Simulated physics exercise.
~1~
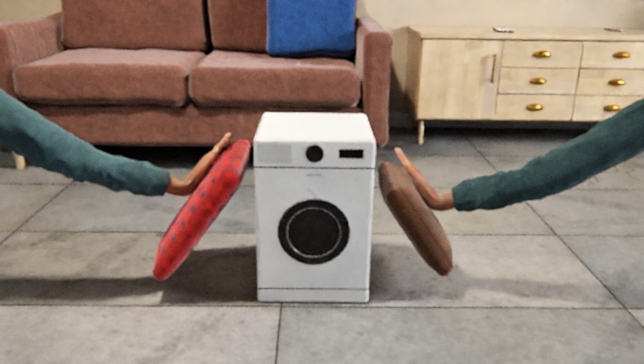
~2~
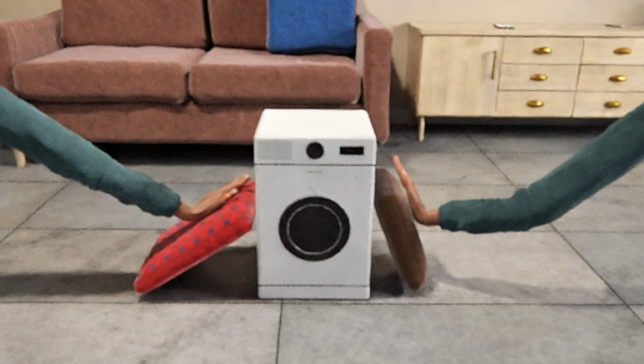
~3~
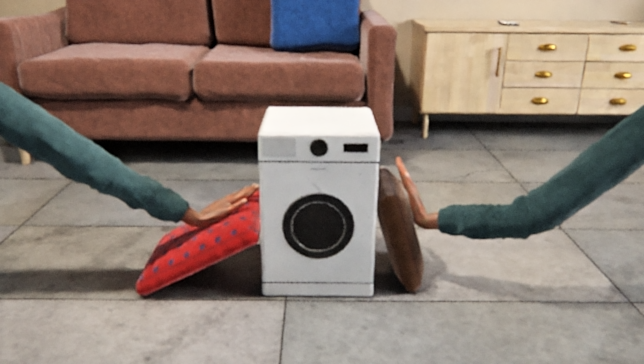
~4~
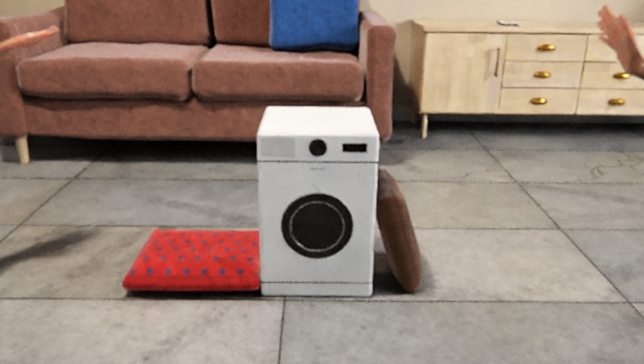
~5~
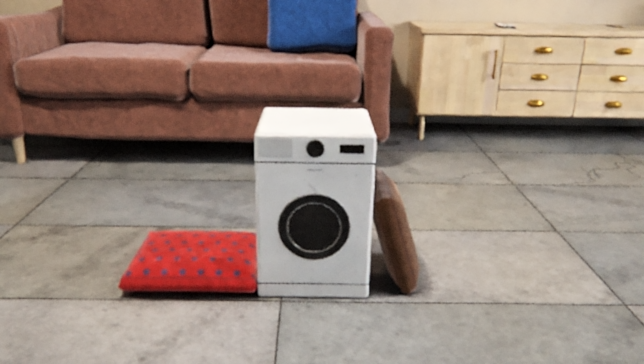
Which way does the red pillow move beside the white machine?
The red pillow moves down, ending up flat on the floor to the left of the white machine.
